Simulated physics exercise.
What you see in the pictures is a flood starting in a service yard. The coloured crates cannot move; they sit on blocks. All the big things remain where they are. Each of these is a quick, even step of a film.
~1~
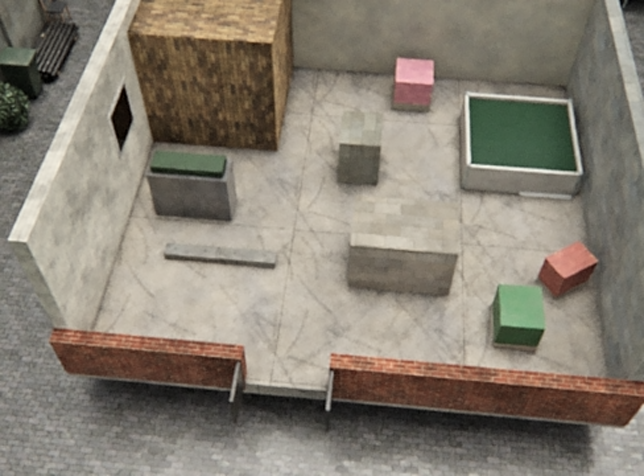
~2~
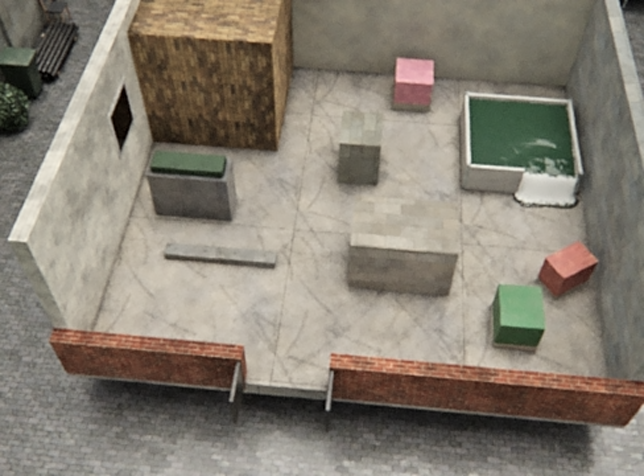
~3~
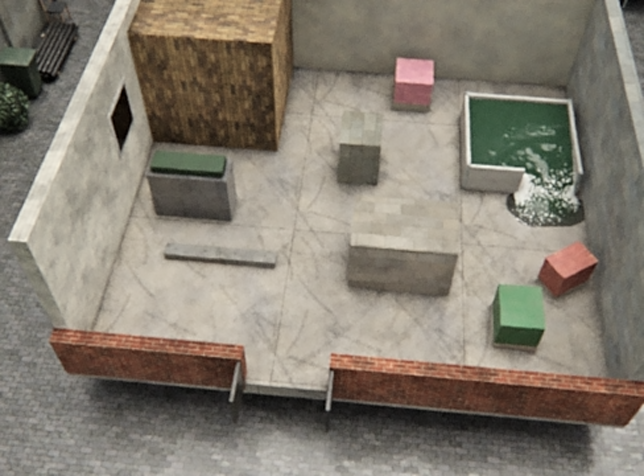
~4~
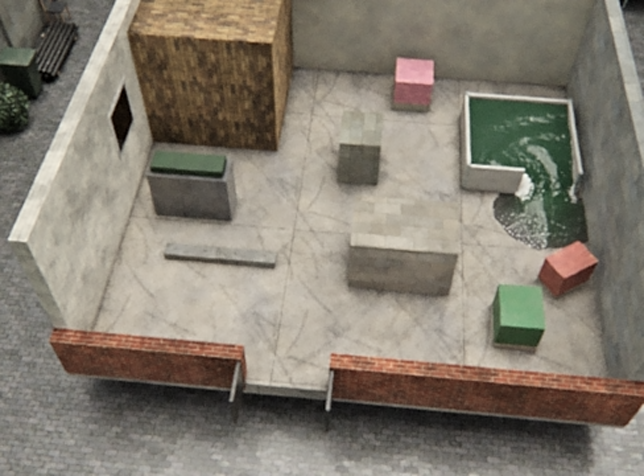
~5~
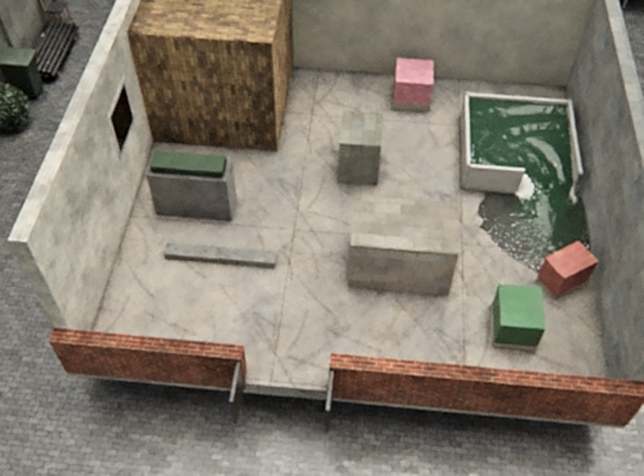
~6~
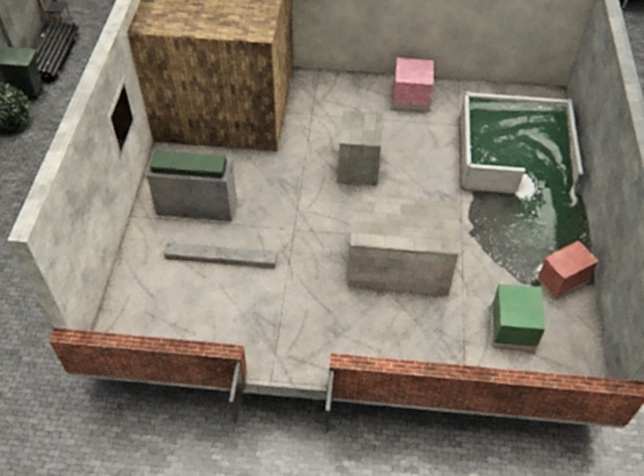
Green water poured out through a gap in the front of the tank at the right of the walled yard, then spread forward and leftward across the floor, reaching around the red block.
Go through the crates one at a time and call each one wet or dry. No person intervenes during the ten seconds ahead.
The pink crate is dry. The green crate is wet. The red crate is wet.
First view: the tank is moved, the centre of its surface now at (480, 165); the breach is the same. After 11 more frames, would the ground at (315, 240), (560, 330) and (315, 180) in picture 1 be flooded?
In that order: Dry, wet, no water.
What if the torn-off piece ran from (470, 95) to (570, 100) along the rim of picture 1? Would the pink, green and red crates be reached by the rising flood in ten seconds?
Then the pink crate gets flooded, the green crate is untouched and the red crate gets flooded.
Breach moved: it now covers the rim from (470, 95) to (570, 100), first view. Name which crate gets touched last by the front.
The one in green.
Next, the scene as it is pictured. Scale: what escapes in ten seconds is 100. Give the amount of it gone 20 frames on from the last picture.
My reading is near 5 per cent.
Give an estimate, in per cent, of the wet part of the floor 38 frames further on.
It comes out near 60 percent.
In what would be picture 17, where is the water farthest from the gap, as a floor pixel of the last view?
The wet edge reaches furthest near (379, 361).
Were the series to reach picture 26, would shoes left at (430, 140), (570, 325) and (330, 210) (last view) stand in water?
First spared, second inundated, third spared.
A moment on, water covers 10 % of the floor; the pink crate not reached, the green crate water round its plinth, the red crate water round its plinth.
Next, water covers 20 % of the floor; the pink crate not reached, the green crate water round its plinth, the red crate water round its plinth.
Then, water covers 30 % of the floor; the pink crate not reached, the green crate water round its plinth, the red crate water round its plinth.
Later, water covers 60 % of the floor; the pink crate water round its plinth, the green crate water round its plinth, the red crate water round its plinth.
In the end, water covers 75 % of the floor; the pink crate stayed above the water, the green crate was topped, the red crate was topped.
